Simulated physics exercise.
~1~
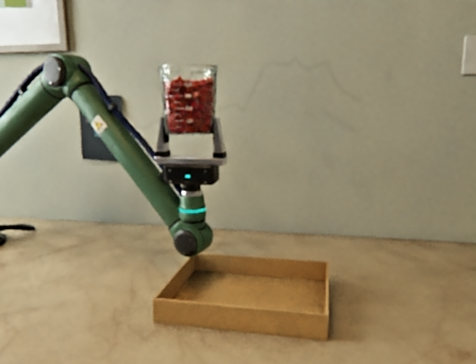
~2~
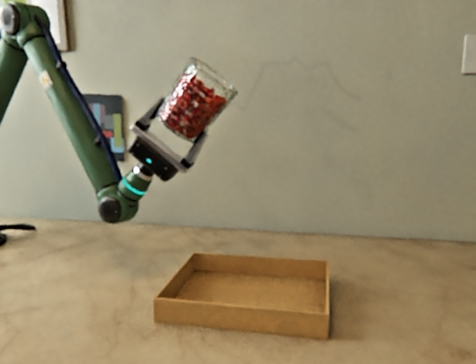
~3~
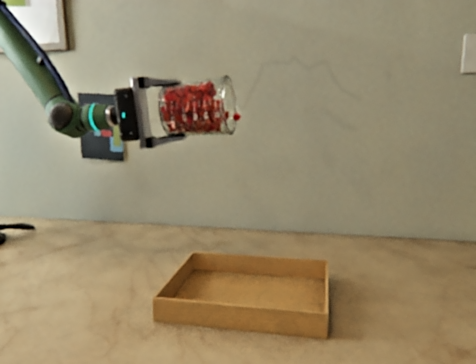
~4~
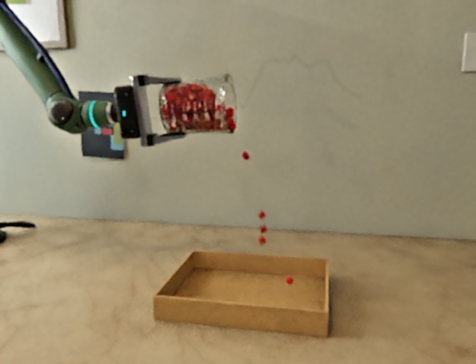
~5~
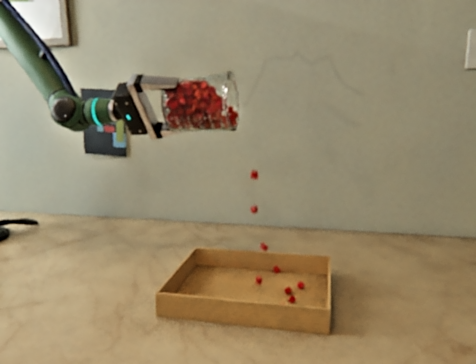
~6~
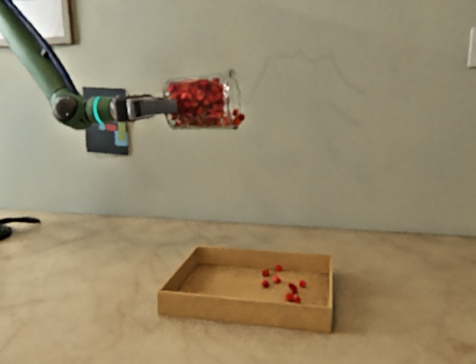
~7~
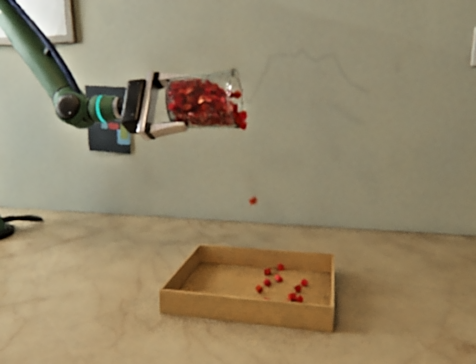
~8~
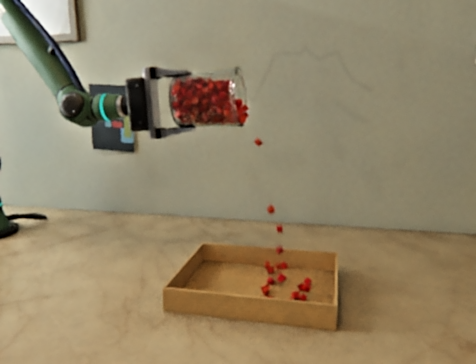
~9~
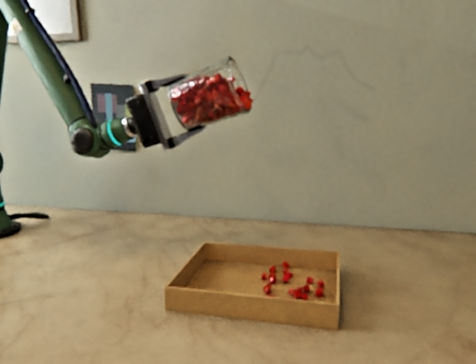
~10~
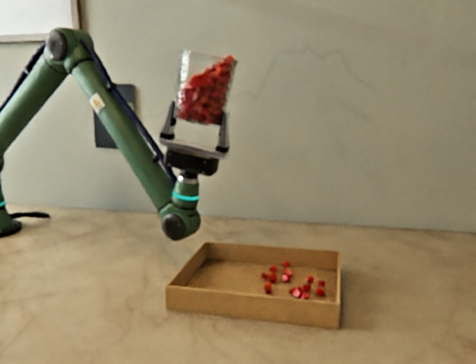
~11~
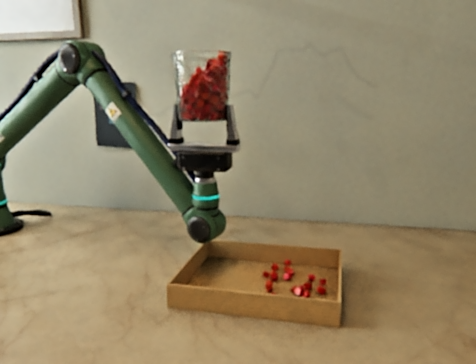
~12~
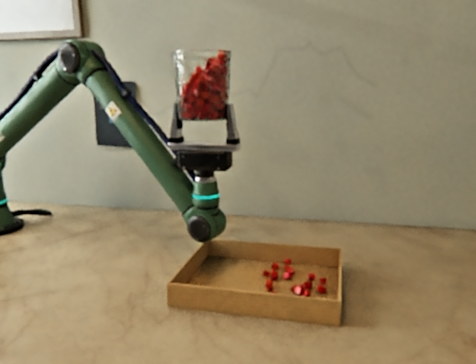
A green robot arm at the left holds a clear cup of red dice upright in its gripper, seen from the side against a grey-green wall, with a shallow brown tray on the mottled tan table below. The arm swings the cup over to the right until it lies almost level. A few dice drop from its mouth into the tray. Still tipped, the cup is turned about its length, and more pieces trickle down. The arm then raises it upright again, leaving most dice inside and a small scatter in the tray.
